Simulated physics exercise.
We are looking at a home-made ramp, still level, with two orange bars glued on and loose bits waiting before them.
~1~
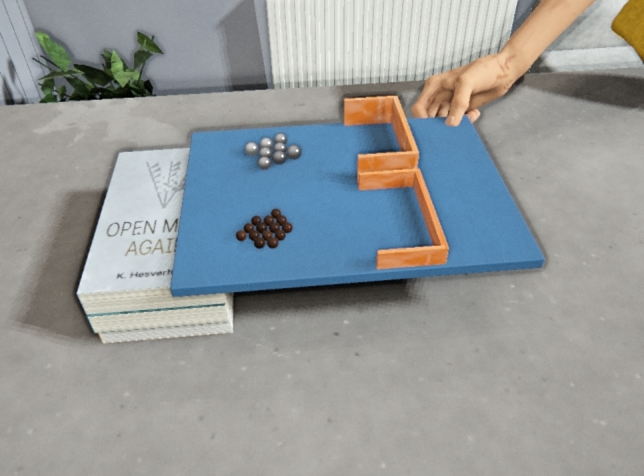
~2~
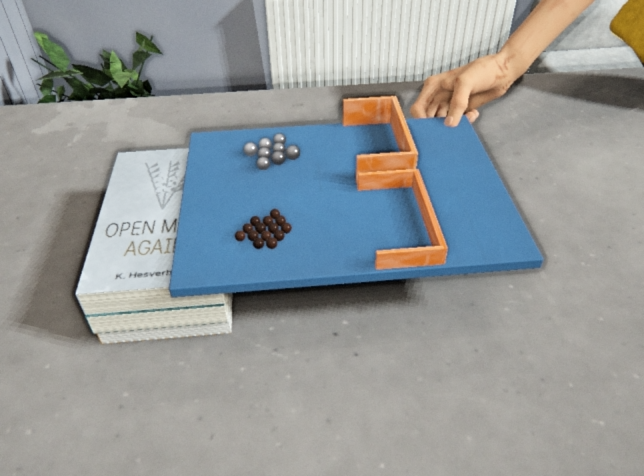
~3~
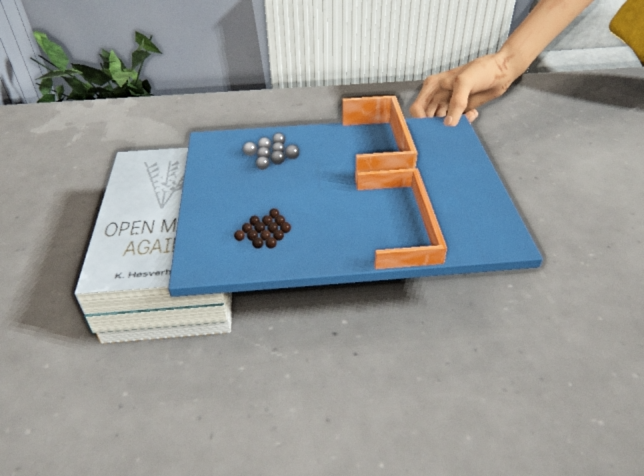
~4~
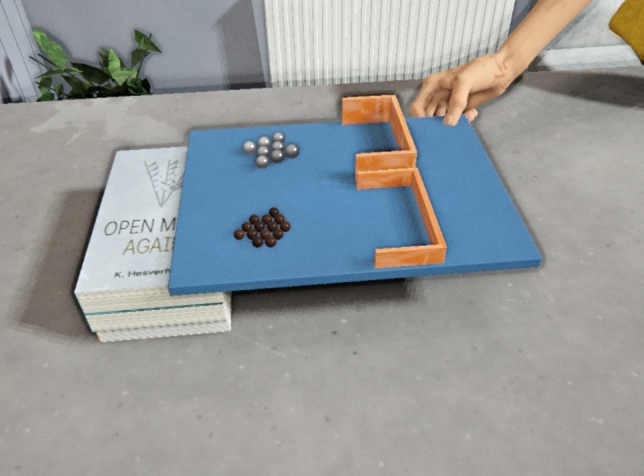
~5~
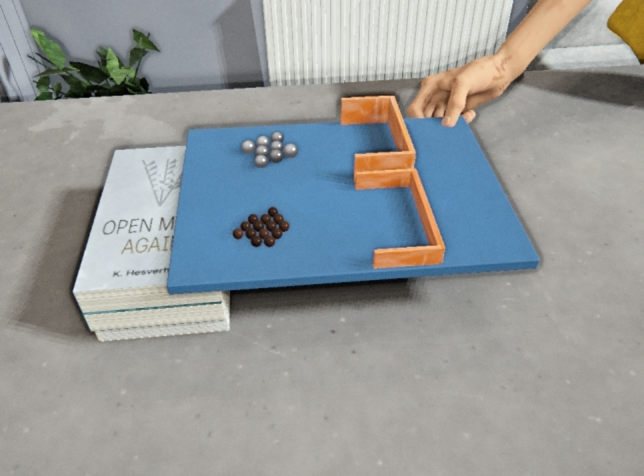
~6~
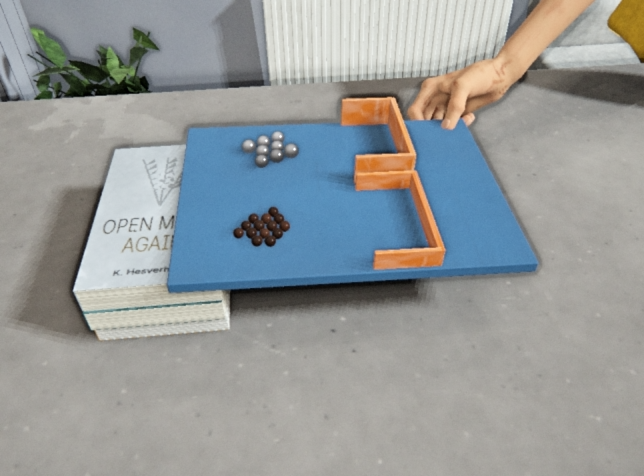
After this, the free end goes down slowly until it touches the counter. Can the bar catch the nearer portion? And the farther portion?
The nearer portion is caught by its bar, and the Farther portion is caught by its bar.
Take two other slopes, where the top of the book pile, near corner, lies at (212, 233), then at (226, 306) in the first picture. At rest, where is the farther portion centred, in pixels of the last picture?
The middle should sit around (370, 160) in the first case and around (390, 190) in the second.
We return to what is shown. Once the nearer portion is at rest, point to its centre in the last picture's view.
Centre at rest, last picture: Close to (407, 249).
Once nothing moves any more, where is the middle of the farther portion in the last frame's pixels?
I'd say somewhere about (384, 178).
Then, 0.46 s past the last view, board sloping at 11°; nearer portion on its way down; farther portion on its way down.
Then, 0.86 s past the last view, board resting at 16°; nearer portion has reached its bar; farther portion has reached its bar.
Finally, board resting at 16°; nearer portion gathered behind its bar; farther portion gathered behind its bar.
